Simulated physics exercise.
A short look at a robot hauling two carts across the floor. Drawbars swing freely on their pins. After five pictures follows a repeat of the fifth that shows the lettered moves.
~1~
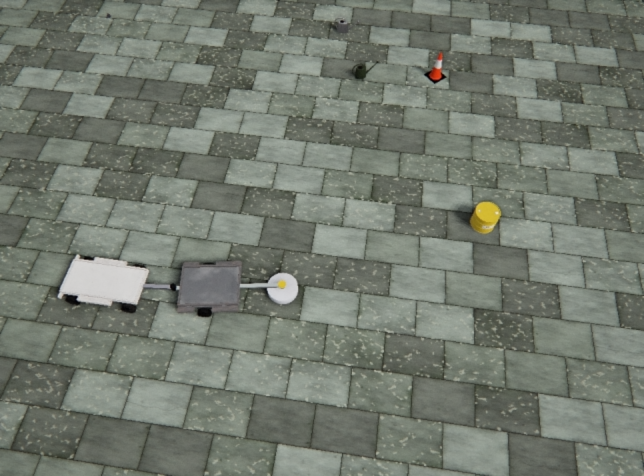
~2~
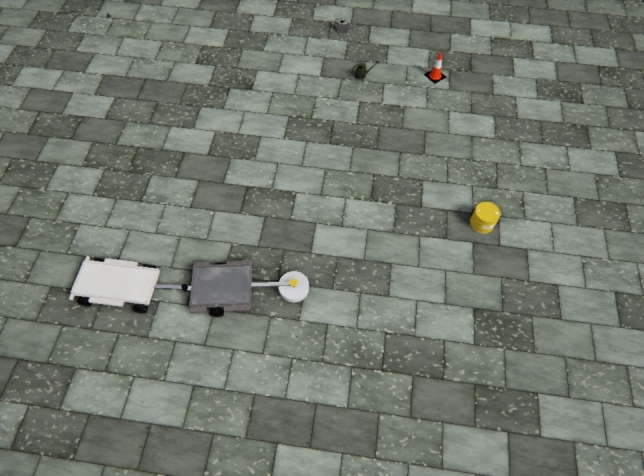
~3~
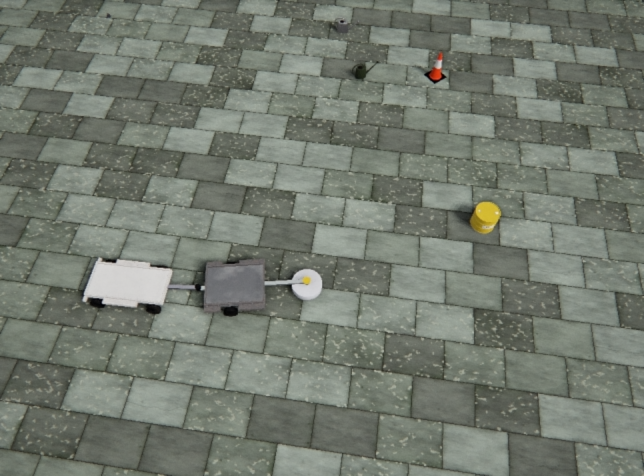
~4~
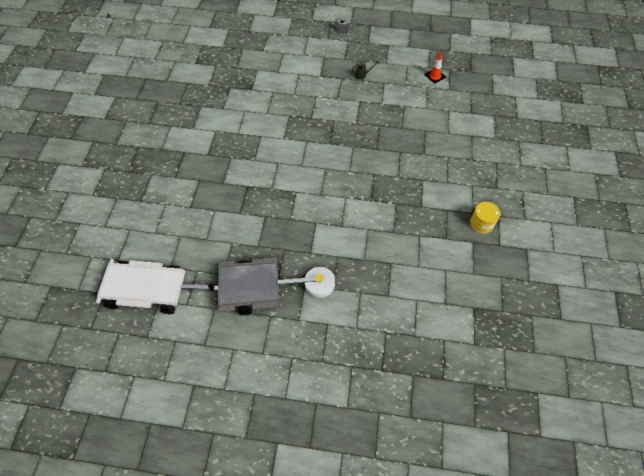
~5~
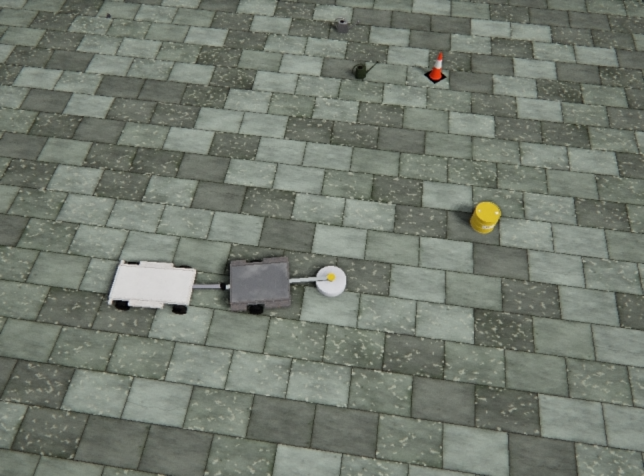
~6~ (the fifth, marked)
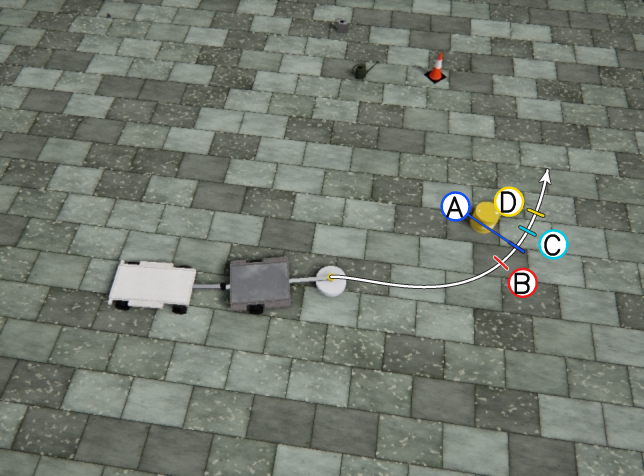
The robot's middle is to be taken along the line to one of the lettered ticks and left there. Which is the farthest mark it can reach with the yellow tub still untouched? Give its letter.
Stop at C.
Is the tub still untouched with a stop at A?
Yes.
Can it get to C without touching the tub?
Yes.
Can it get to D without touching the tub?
For that mark, no.
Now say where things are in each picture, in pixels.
In the first frame, white cart (104, 281); yellow tub (482, 223); robot (283, 287).
In the second frame, robot (294, 286); grey cart (222, 285); white cart (116, 282); yellow tub (482, 223).
In the third frame, robot (307, 284); grey cart (235, 284); white cart (129, 283); yellow tub (482, 223).
In the fourth frame, robot (320, 281); grey cart (248, 283); white cart (142, 283); yellow tub (482, 223).
In the fifth frame, robot (331, 280); grey cart (260, 283); white cart (153, 284); yellow tub (482, 223).
On the marked copy, A at (517, 247); B at (501, 263); C at (527, 231); D at (536, 213); the route from (331, 277) via (487, 272) to (548, 170).
With C. Early on, robot (410, 290), last cart (233, 283).
Further on, robot (486, 275), last cart (314, 284).
At the end, robot (525, 235), last cart (377, 284); nothing has been touched.
As for the rest, A is safe but short; B is safe but short; D is too far, the tub has been hit.
